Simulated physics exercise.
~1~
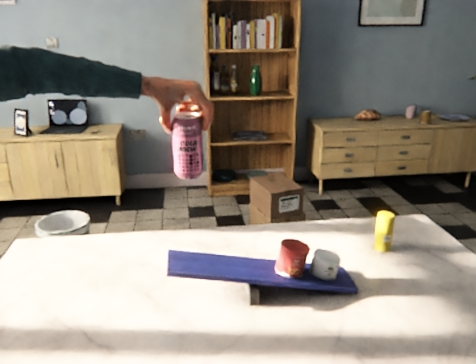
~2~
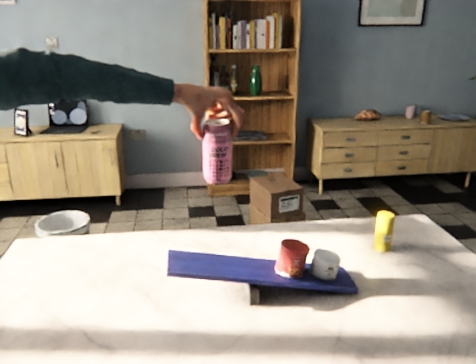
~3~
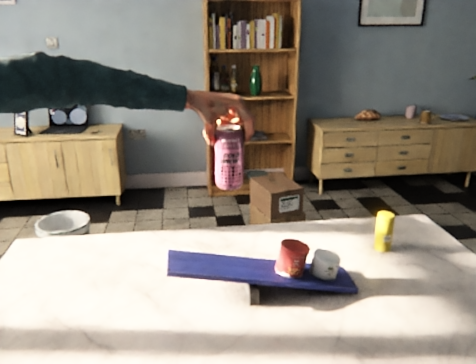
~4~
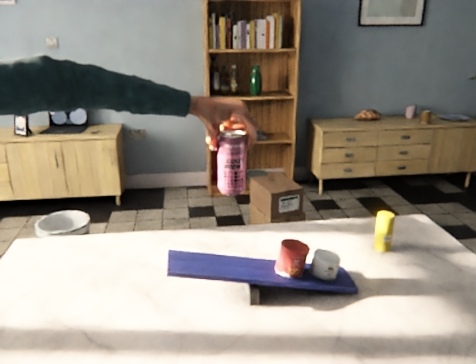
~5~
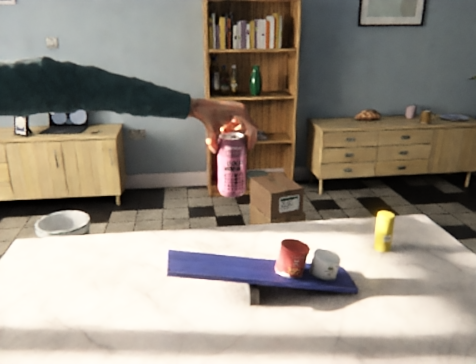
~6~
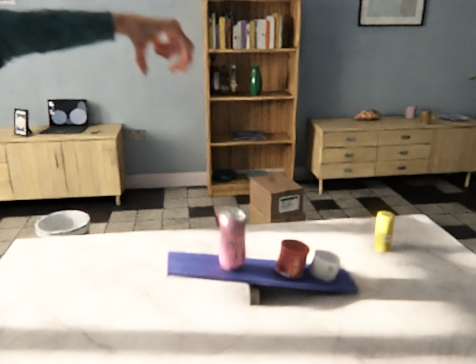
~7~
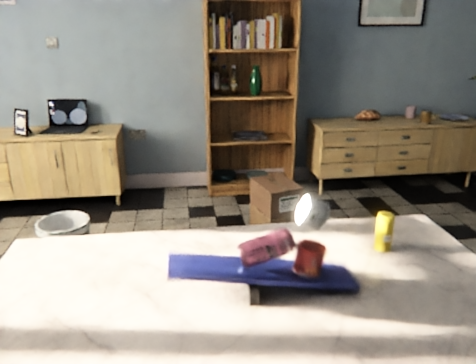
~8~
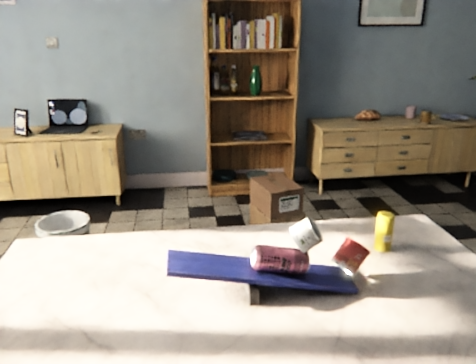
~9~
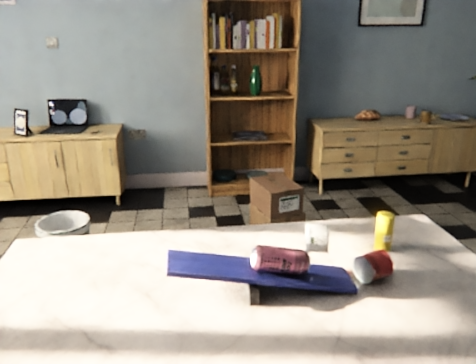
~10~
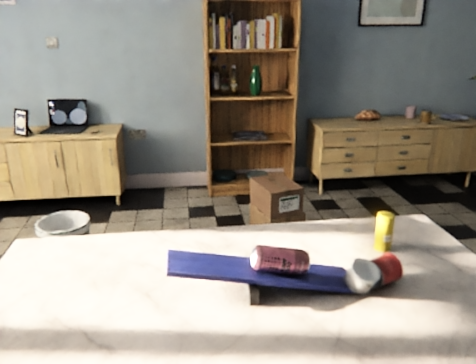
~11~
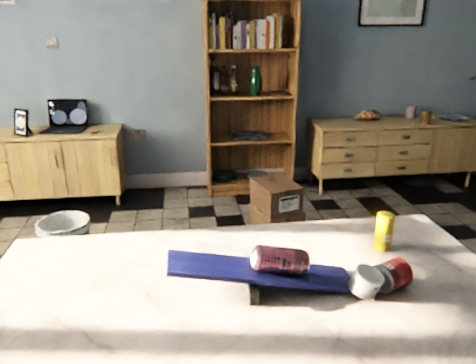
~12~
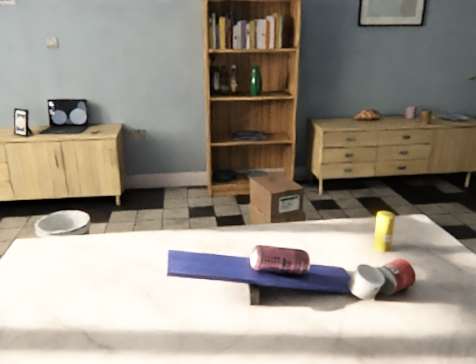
In the video, a hand lowers a pink can onto the raised left side of a blue plank and lets go; the plank tips, tossing a white tin and a red tin rightward, then leans right again, with the can lying on it and both tins resting at its right end.
